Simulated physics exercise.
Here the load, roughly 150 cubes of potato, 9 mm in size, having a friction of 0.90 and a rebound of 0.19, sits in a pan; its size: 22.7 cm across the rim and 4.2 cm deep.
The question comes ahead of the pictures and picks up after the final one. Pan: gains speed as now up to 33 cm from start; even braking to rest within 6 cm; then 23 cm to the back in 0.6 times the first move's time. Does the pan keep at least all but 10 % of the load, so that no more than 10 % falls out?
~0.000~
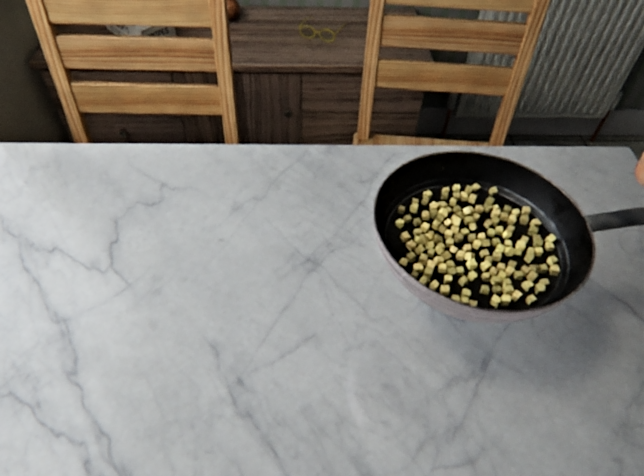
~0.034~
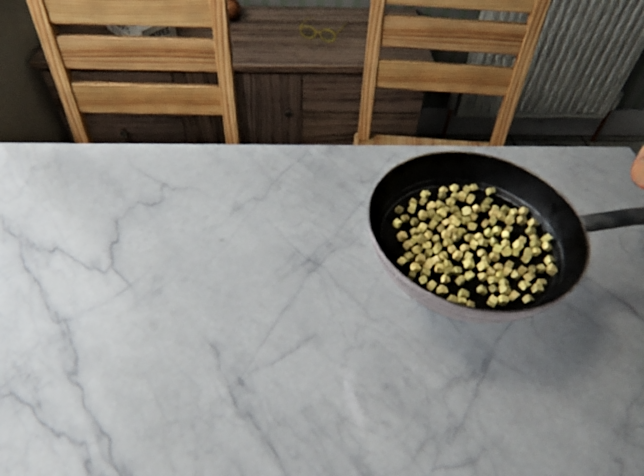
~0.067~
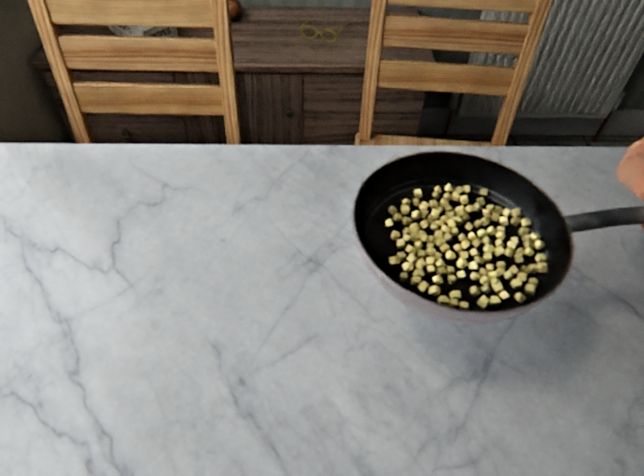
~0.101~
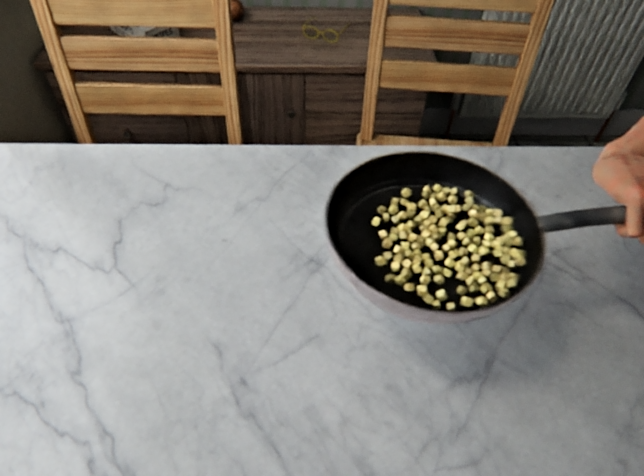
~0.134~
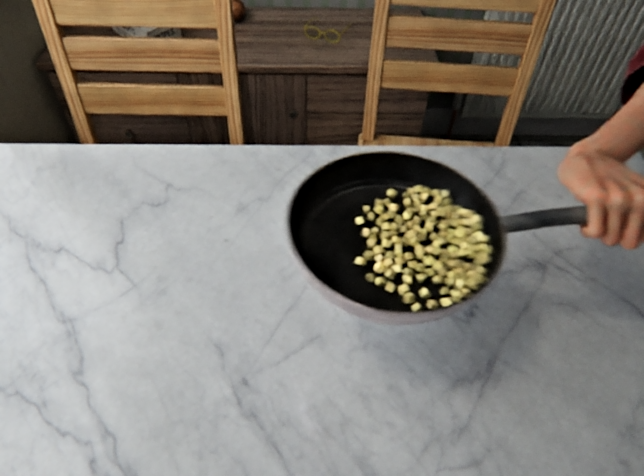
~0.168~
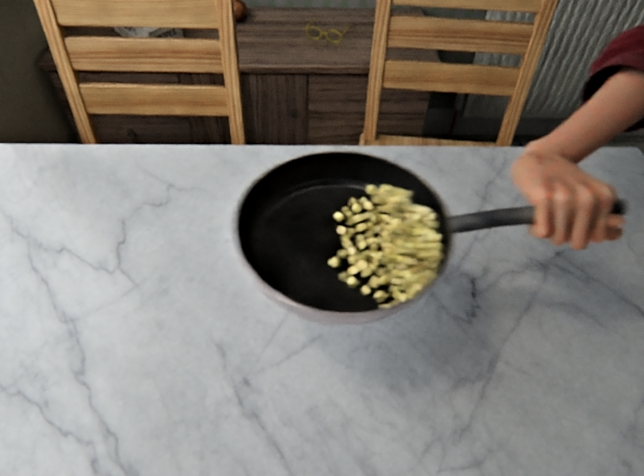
No, more spills.
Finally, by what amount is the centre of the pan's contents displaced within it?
7.0 cm or so.
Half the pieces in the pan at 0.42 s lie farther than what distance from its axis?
Roughly 9.0 centimetres, I'd say.
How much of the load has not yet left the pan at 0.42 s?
Around 80 in a hundred stay.
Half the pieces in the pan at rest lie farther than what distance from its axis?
Somewhere close to 8.5 cm, I reckon.
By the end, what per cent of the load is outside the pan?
Outside fraction: About 20 in a hundred.
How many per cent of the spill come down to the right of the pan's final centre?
Share there: Around 30 %.
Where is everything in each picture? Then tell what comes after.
In the first frame, pan at (448, 303); tilt 0 degrees; moved 0.0 cm; leading edge at (375, 219); top of the load at (493, 191).
In the second frame, pan at (443, 304); tilt 0 degrees; moved 0.6 cm; leading edge at (369, 220); top of the load at (491, 191).
In the third frame, pan at (430, 306); tilt 0 degrees; moved 2.4 cm; leading edge at (353, 220); top of the load at (484, 192).
In the fourth frame, pan at (407, 310); tilt 0 degrees; moved 5.5 cm; leading edge at (325, 220); top of the load at (406, 193).
In the fifth frame, pan at (376, 314); tilt 0 degrees; moved 9.7 cm; leading edge at (286, 220); top of the load at (392, 193).
In the sixth frame, pan at (336, 317); tilt 0 degrees; moved 15.3 cm; leading edge at (234, 220); top of the load at (401, 193). Its speed is now 1.83 m/s.
Then, at 0.30 s, tilt 0 degrees; pan 100 %; middle of all pieces near (125, 238).
After 0.42 s, tilt 0 degrees; pan 80 %, in the air 20 %; middle of all pieces near (86, 140).
Then, at 0.52 s, tilt 0 degrees; pan 85 %, in the air 15 %; middle of all pieces near (136, 79).
Then, at 0.62 s, tilt 0 degrees; pan 80 %, in the air 20 %; middle of all pieces near (158, 77).
In the end, at 1.5 s, fallen behind where it stops 10 %, fallen left of where it stops 10 %, pan 80 %.
